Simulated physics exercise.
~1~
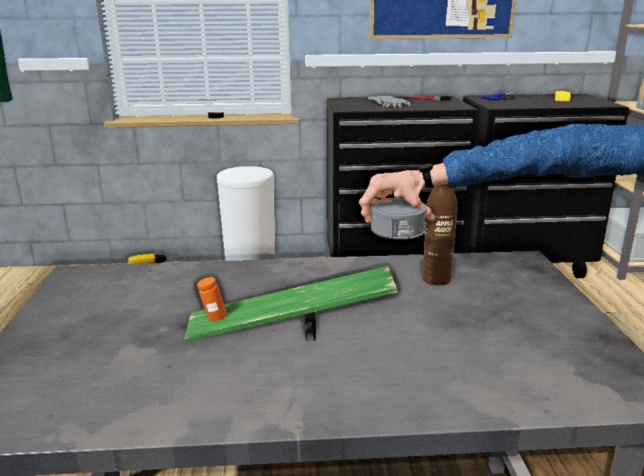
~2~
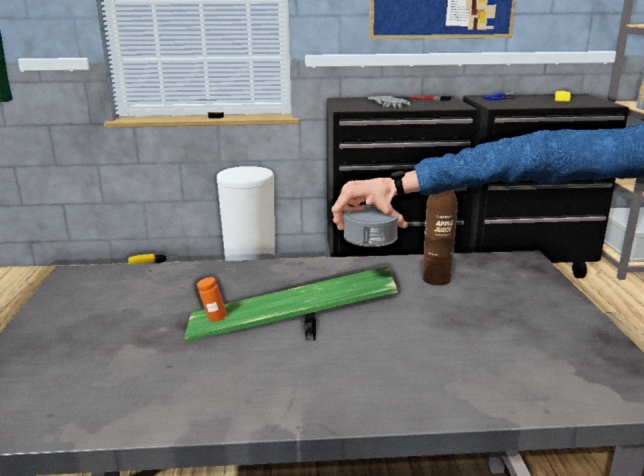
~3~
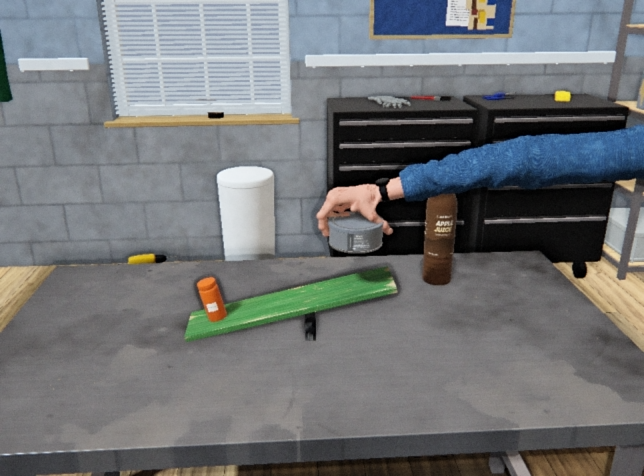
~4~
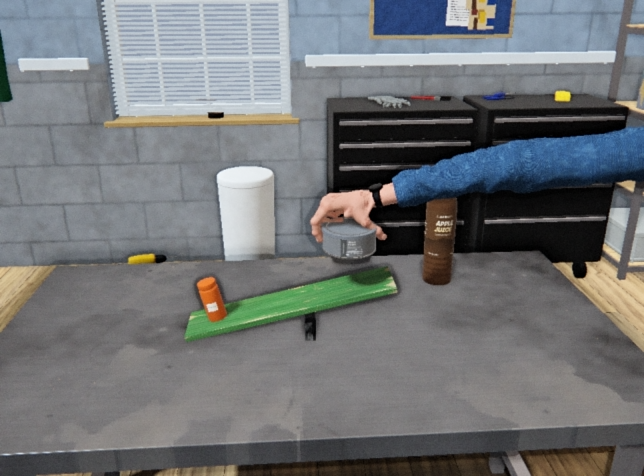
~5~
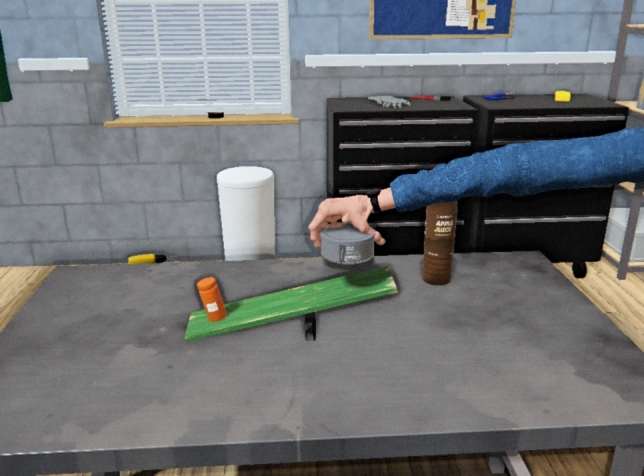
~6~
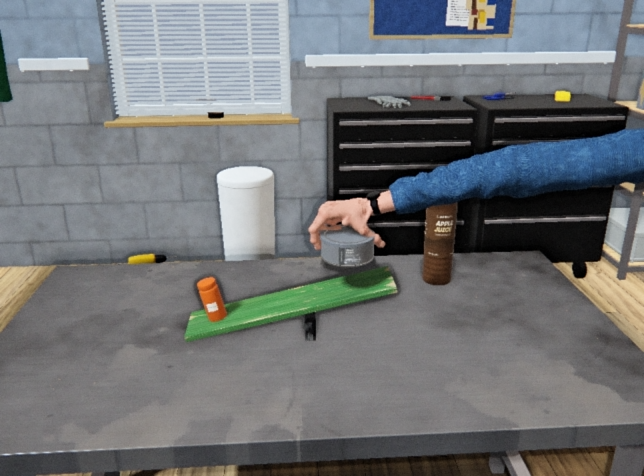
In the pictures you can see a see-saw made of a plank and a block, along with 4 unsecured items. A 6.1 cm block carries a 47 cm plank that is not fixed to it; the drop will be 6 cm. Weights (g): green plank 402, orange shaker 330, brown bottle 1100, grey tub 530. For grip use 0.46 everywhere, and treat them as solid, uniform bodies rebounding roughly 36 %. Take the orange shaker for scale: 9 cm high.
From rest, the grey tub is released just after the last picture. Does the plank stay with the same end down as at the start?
Yes - it settles unchanged.
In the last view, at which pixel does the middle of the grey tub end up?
It winds up close to (336, 278).
Then, 0.20 s after the last picture, plank at 13°, leaning as at the start; grey tub slid 5 cm near (347, 266).
Then, 0.30 s after the last picture, plank at 7°, leaning as at the start; grey tub leaning 7° near (341, 280); orange shaker leaning 6°.
Then, 0.50 s after the last picture, plank at 13°, leaning as at the start; grey tub leaning 13° near (336, 278).
At rest, plank at 13°, leaning as at the start; not toppled but over 4 cm from the start, grey tub; the other 3 in place, give or take 4 cm. Seen from the same camera at the end, grey tub near (336, 278). The plank finishes with the same end low.
